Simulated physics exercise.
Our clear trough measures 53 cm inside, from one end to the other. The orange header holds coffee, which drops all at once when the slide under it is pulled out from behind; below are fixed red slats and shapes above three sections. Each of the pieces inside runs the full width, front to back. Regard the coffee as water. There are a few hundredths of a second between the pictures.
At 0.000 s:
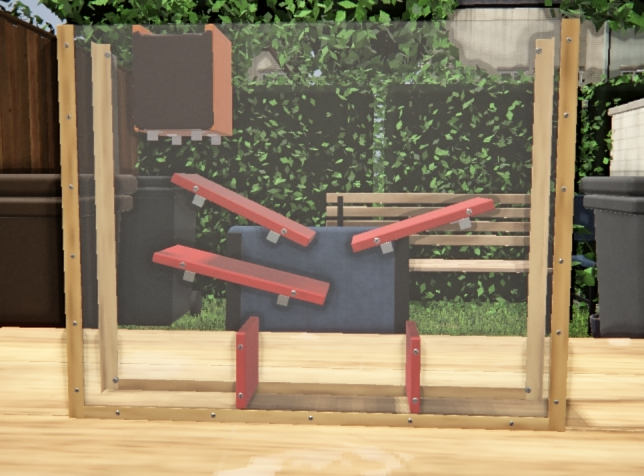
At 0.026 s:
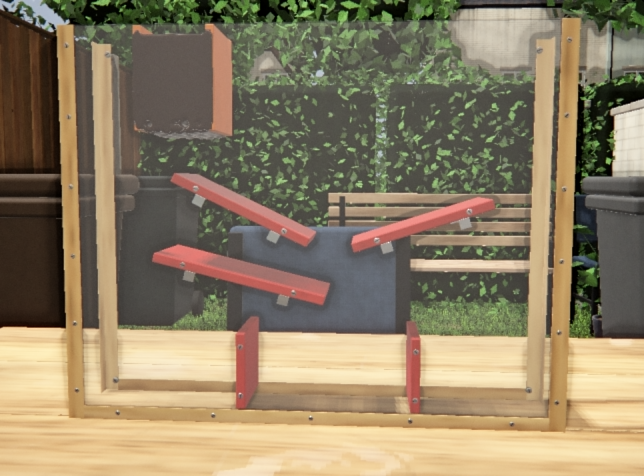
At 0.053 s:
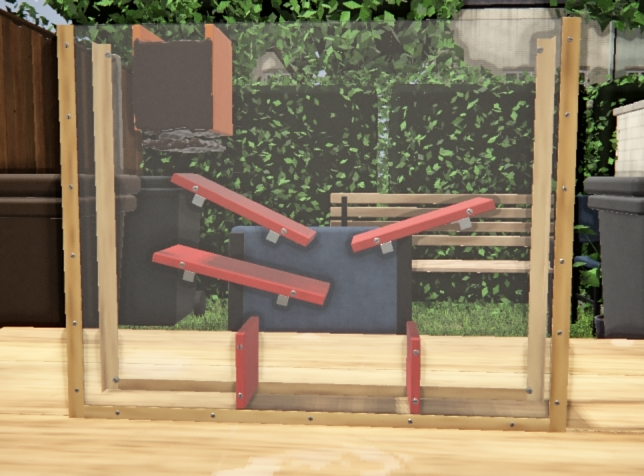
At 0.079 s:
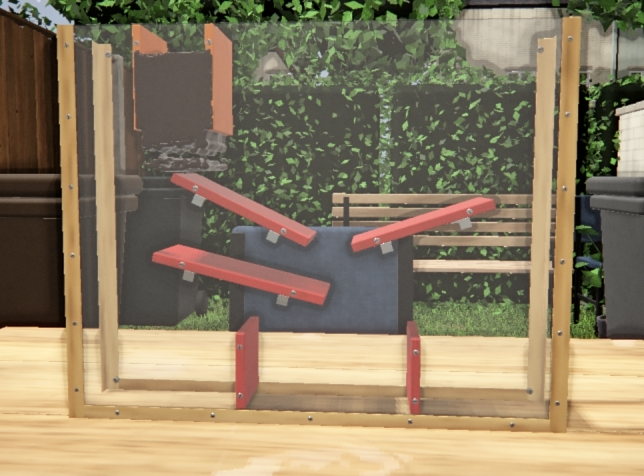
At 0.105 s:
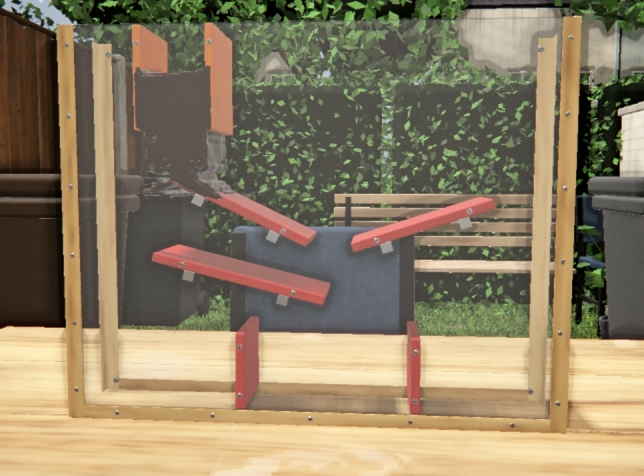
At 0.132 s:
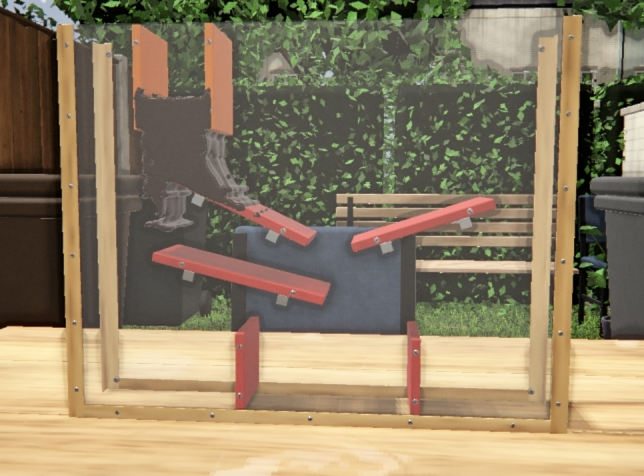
Dark coffee drops from the orange header at the upper left of a clear, wood-framed trough, seen from the front by a still camera on a pale wooden surface outdoors. Three sloping red pieces and two upright red dividers sit inside, with a bench, dark bins and a leafy hedge behind. The coffee sinks between the header's sides, meets the upper left slope, and spreads down it and off its left end.
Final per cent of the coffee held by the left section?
Close to 55 per cent.
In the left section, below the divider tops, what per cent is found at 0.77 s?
About 54 %.
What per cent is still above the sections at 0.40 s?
About 20 %.
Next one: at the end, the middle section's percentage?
Settled share: Around 22 per cent.
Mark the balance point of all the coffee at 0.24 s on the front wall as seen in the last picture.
Look around (190, 270) on the front wall - that's where it is.
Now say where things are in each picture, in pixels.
In the first frame, the coffee has come down to (154, 124); the highest of it is at (168, 35); the piece under the header is centred near (240, 210); divider tops at (240, 336) and (416, 341).
In the second frame, the coffee has come down to (176, 132); the highest of it is at (152, 36).
In the third frame, the coffee has come down to (170, 147); the highest of it is at (197, 42).
In the fourth frame, the coffee has come down to (170, 168); the highest of it is at (177, 55); below the header it spans (143, 141) to (205, 142).
In the fifth frame, the coffee has come down to (170, 195); the highest of it is at (158, 74); below the header it spans (143, 151) to (209, 188).
In the sixth frame, the coffee has come down to (160, 227); the highest of it is at (177, 99); below the header it spans (144, 189) to (232, 200).
Then, 0.24 s in, 26 per cent is down, the largest part in the left section.
Then, 0.40 s in, 78 per cent is down, the largest part in the left section.
Then, 0.77 s in, 99 per cent is down, the largest part in the left section.
Finally, the split from left to right is 55, 22 and 23 per cent.
